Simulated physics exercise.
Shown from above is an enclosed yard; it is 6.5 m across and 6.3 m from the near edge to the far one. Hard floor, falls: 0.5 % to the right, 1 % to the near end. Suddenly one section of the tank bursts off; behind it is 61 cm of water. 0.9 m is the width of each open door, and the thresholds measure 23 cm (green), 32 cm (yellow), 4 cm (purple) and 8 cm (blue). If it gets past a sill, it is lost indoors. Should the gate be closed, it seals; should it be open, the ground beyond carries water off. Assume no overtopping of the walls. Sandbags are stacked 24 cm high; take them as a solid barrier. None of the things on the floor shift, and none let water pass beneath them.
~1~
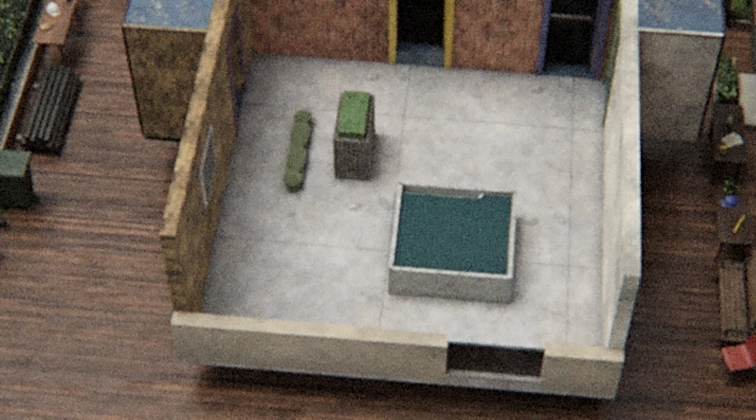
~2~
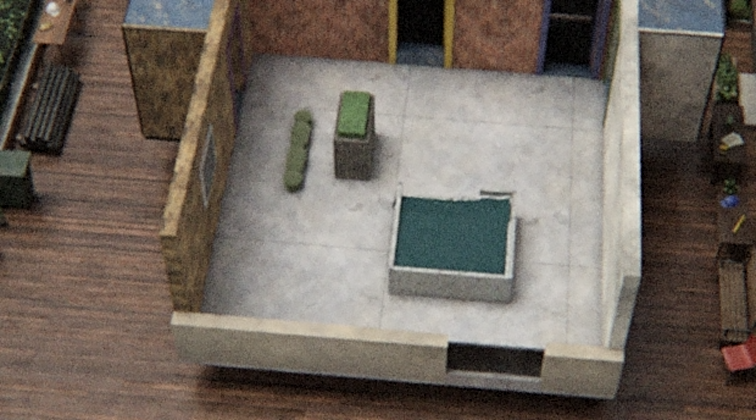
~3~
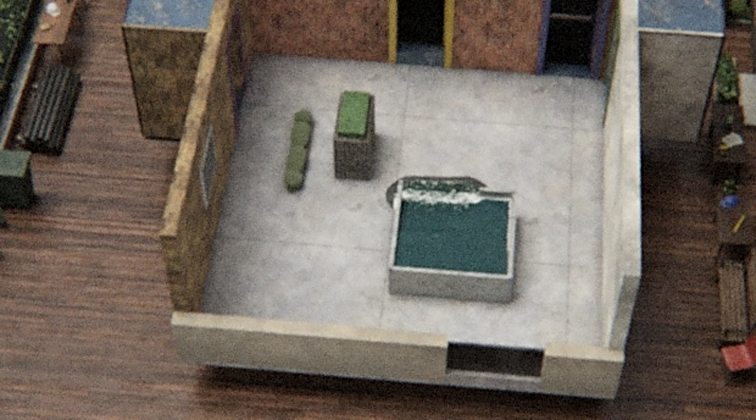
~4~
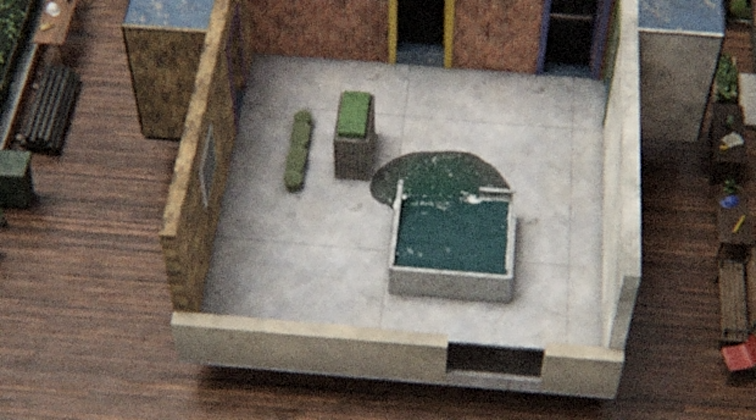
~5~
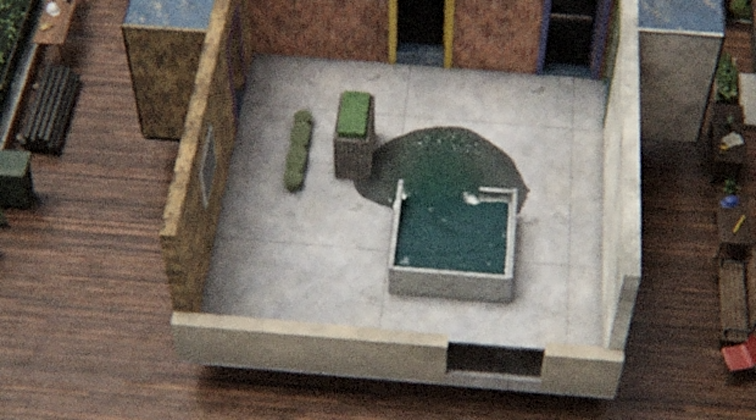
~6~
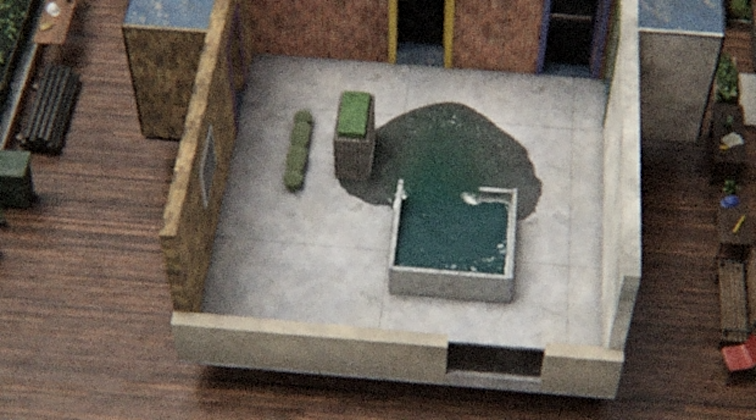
Dark green water bursts through the tank's far side and spreads across the pale floor.
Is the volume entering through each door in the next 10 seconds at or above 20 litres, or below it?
Outcome: The green door remains within the limit; the yellow door remains within the limit; the purple door breaks the limit; the blue door breaks the limit.
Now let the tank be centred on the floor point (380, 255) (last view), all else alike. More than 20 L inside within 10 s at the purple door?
Well, purple ends up inside the mark.
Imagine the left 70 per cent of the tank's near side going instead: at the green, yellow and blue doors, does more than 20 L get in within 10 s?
Door by door - green: Within bounds, yellow: Within bounds, blue: Within bounds.
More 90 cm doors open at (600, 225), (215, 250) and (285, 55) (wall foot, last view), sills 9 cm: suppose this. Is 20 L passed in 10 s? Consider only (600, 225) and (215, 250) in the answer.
Door 1: Limit not reached; door 2: Limit not reached.
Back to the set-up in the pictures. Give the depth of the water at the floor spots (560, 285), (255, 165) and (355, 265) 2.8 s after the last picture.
The depths come out at 0, 0 and 0 centimetres, in the order listed.
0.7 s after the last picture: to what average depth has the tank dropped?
35 cm.
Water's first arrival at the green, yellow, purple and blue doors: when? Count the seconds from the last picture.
Doors: Green 1.4 s / yellow 0.3 s / purple 2.2 s / blue 1.0 s.
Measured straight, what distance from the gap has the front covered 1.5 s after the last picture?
That's near 4.6 m in a straight line.
Then, 0.7 s after the last picture water covers 25 % of the floor and is deepest (29 cm) near (424, 205); green door not reached, yellow door 24 cm at the sill, 0 L in, purple door not reached, blue door not reached.
Then, 1.5 s after the last picture water covers 30 % of the floor and is deepest (31 cm) near (407, 78); green door 2 cm at the sill, 0 L in, yellow door 29 cm at the sill, 0 L in, purple door not reached, blue door 13 cm at the sill, 1 L in.
Then, 2.8 s after the last picture water covers 40 % of the floor and is deepest (21 cm) near (605, 93); green door 19 cm at the sill, 1 L in, yellow door 17 cm at the sill, 0 L in, purple door 10 cm at the sill, 2 L in, blue door 14 cm at the sill, 13 L in.
Then, 5.3 s after the last picture water covers 75 % of the floor and is deepest (12 cm) near (604, 116); green door 12 cm at the sill, 2 L in, yellow door 8 cm at the sill, 0 L in, purple door 8 cm at the sill, 38 L in, blue door 12 cm at the sill, 45 L in.
Then, 9.3 s after the last picture water covers 95 % of the floor and is deepest (12 cm) near (602, 374); green door 6 cm at the sill, 2 L in, yellow door 3 cm at the sill, 0 L in, purple door 4 cm at the sill, 55 L in, blue door 5 cm at the sill, 53 L in.
